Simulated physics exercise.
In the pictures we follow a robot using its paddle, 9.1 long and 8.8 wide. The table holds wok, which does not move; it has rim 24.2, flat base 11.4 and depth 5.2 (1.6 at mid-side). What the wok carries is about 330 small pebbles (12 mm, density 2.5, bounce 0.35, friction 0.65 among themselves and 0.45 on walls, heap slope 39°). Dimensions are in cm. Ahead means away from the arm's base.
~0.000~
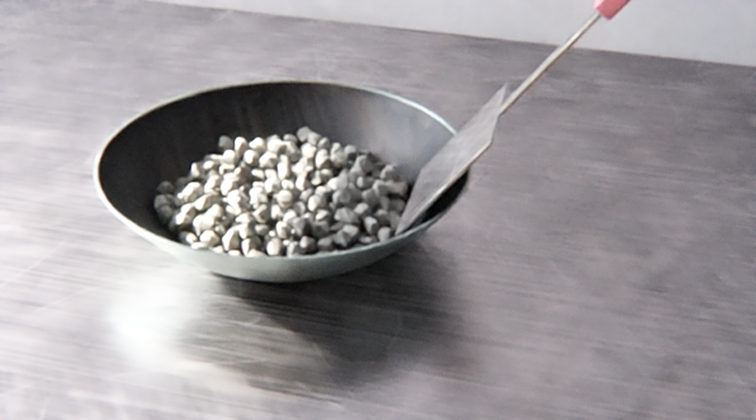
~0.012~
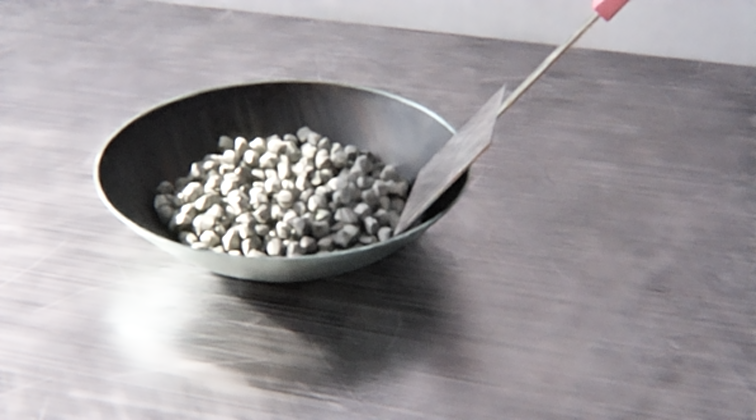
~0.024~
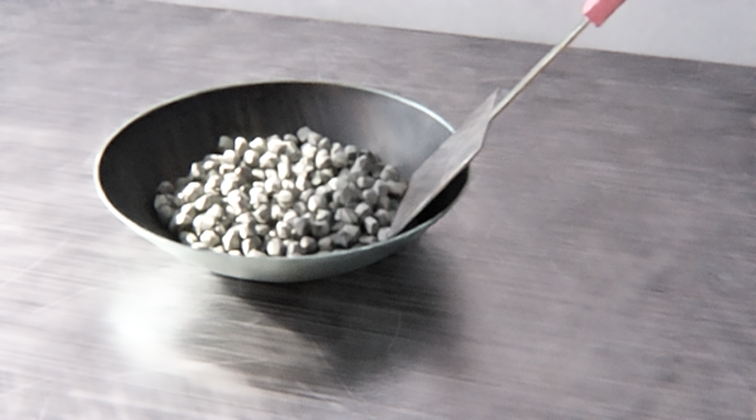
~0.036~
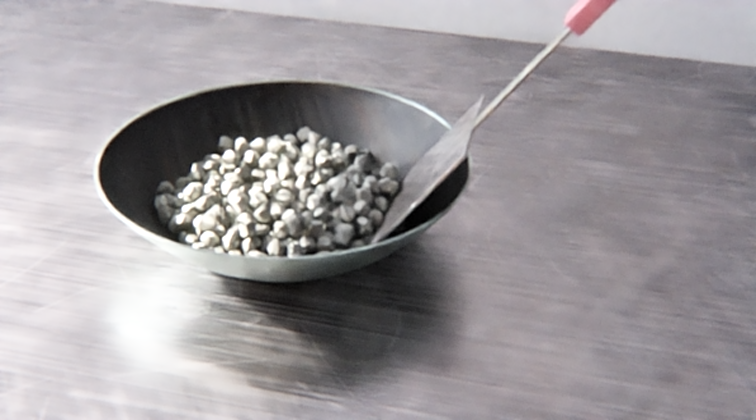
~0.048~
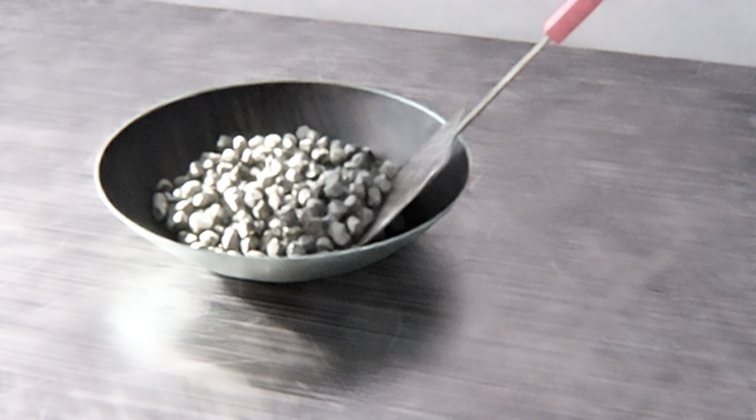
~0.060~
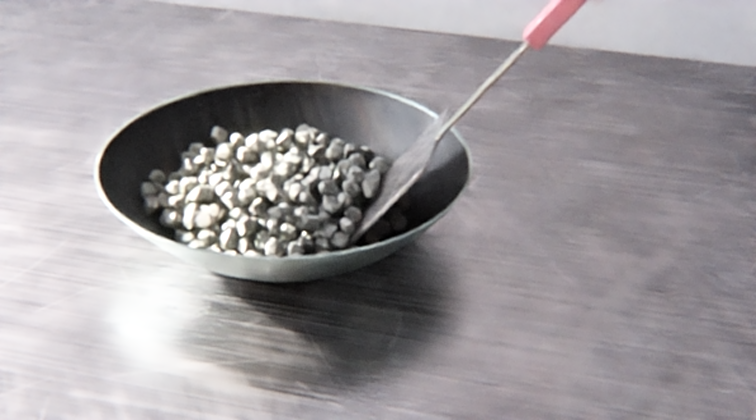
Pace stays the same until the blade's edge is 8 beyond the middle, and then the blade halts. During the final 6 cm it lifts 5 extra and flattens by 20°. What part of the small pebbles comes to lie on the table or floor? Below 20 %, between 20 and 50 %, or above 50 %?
Between 20 and 50 %.
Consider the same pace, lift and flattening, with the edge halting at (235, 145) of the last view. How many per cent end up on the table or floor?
Around 10 percent.
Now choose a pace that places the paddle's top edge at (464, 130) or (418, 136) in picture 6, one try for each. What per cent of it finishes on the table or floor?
Estimates: Near 30 %, near 40 %.
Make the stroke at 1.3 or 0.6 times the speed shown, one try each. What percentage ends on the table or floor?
Estimates in order: 40 per cent, 25 per cent.
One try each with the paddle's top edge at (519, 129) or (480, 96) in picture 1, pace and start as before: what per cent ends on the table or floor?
About 40 and 40 per cent.
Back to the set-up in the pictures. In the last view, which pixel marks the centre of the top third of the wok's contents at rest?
(180, 176).
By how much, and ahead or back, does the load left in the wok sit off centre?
Some 3.5 cm ahead of the centre.
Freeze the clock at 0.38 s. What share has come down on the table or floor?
Share at that moment: About 25 %.
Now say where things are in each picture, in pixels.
In the first frame, the paddle top edge at (501, 111), sloping 54°; upper third of the load around (290, 195), from x 160 to 400, top at y 135; 327 in the wok.
In the second frame, the paddle top edge at (500, 112), sloping 54°; upper third of the load around (290, 195), from x 160 to 400, top at y 135.
In the third frame, the paddle top edge at (492, 116), sloping 54°; upper third of the load around (290, 195), from x 160 to 400, top at y 135.
In the fourth frame, the paddle top edge at (476, 124), sloping 54°; upper third of the load around (291, 195), from x 160 to 395, top at y 135.
In the fifth frame, the paddle top edge at (457, 131), sloping 54°; upper third of the load around (287, 191), from x 160 to 395, top at y 135.
In the sixth frame, the paddle top edge at (439, 135), sloping 54°; upper third of the load around (276, 185), from x 150 to 400, top at y 130; 327 in the wok.
After 0.11 s, sloping 54°, highest piece 7 above the table; 327 in the wok.
After 0.15 s, sloping 47°, highest piece 9 above the table; 317 in the wok, 10 on the blade or in flight.
After 0.38 s, sloping 34°, highest piece 21 above the table; 199 in the wok, 80 on the table or floor, 48 on the blade or in flight.
After 1.43 s, sloping 34°, highest piece 5 above the table; 199 in the wok, 128 on the table or floor.
In the end, 199 in the wok, 128 on the table or floor. That is 39 % on the table or floor.
